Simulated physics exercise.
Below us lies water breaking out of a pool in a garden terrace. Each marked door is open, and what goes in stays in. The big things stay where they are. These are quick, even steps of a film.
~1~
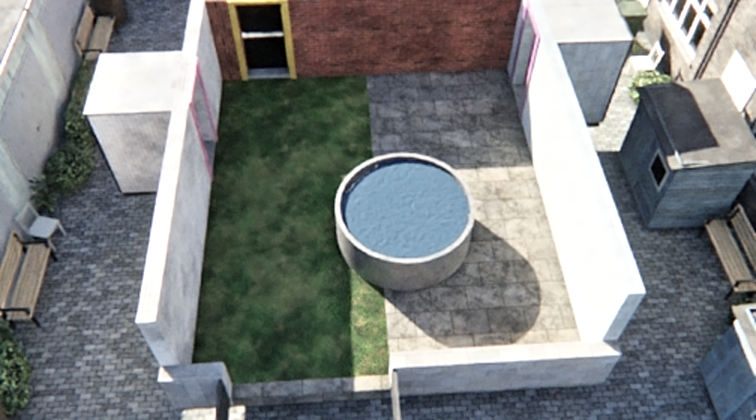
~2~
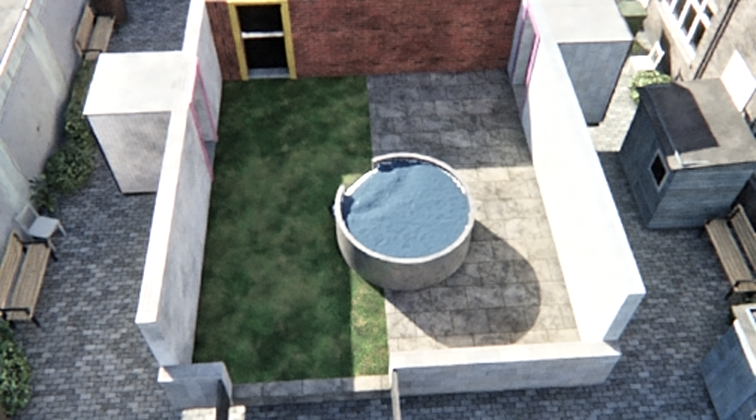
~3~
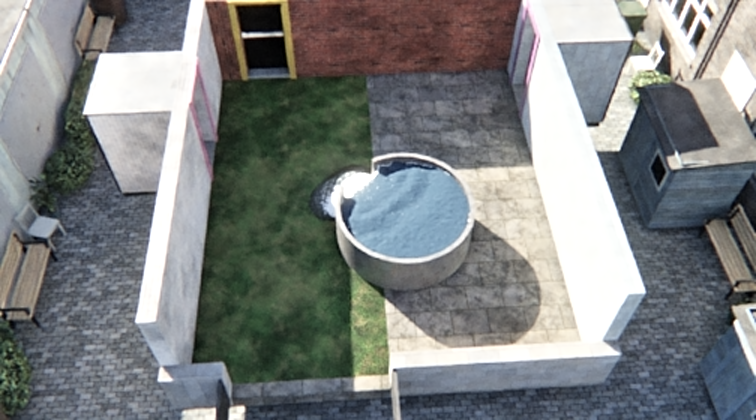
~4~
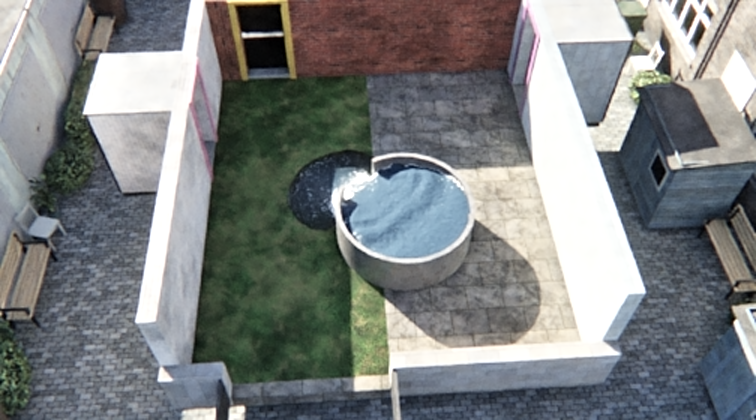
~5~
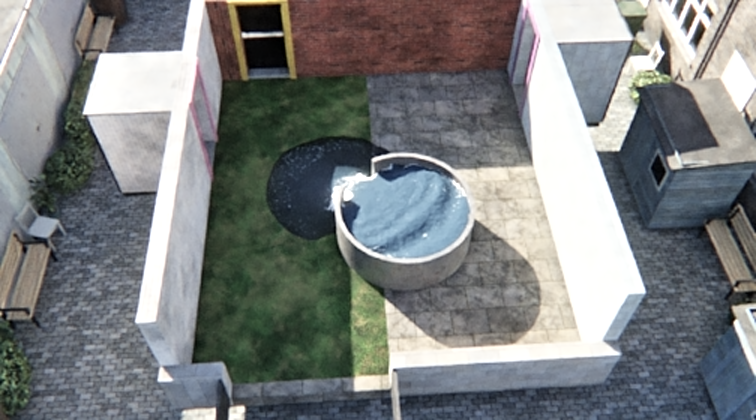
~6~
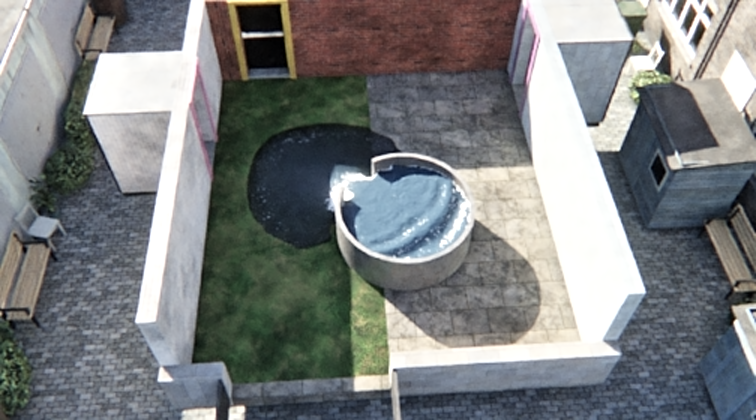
Water broke out through a gap in the far left side of a round tank in a walled garden, then spread leftward over the grass in a widening dark pool.
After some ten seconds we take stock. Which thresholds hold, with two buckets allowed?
In the end: The pink door lets in a lot; the purple door lets in a lot; the yellow door lets in a lot.
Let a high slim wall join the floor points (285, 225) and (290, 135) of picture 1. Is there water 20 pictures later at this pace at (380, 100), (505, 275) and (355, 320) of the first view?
As listed: Wet, no water, flooded.
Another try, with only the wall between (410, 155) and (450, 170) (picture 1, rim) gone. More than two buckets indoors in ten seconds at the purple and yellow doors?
The purple door takes more, the yellow door keeps below it.
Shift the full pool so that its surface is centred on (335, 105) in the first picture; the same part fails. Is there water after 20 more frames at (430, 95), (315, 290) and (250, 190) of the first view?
In that order: Covered, dry, flooded.
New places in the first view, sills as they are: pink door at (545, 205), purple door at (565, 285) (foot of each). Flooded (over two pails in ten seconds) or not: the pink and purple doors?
Pink lets less in, purple keeps below it.
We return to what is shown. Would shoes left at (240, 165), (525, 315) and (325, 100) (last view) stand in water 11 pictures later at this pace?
One after the other: Covered, dry, awash.
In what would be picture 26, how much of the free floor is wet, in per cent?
Close to 45 %.
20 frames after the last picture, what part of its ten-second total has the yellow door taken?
Close to 40 %.
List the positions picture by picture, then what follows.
The first frame shows the round tank at (405, 208) is whole and still.
In the second frame, the front is at a hidden place, out from the gap on the round tank's far side.
In the third frame, water pours out on the round tank's far side and has run to (349, 169).
In the fourth frame, water pours out on the round tank's far side and has run to (317, 162).
In the fifth frame, the front is at (293, 151), out from the gap on the round tank's far side.
In the sixth frame, the front is at (275, 139), out from the gap on the round tank's far side.
A moment on, water covers 25 % of the floor; the pink door wet at the sill, nothing in, the purple door not reached, the yellow door not reached.
Next, water covers 40 % of the floor; the pink door over two buckets in, the purple door not reached, the yellow door wet at the sill, nothing in.
Then, water covers 45 % of the floor; the pink door far over two buckets in, the purple door not reached, the yellow door over two buckets in.
Later, water covers 65 % of the floor; the pink door far over two buckets in, the purple door under two buckets in, the yellow door far over two buckets in.
In the end, water covers 90 % of the floor; the pink door far over two buckets in, the purple door over two buckets in, the yellow door far over two buckets in.
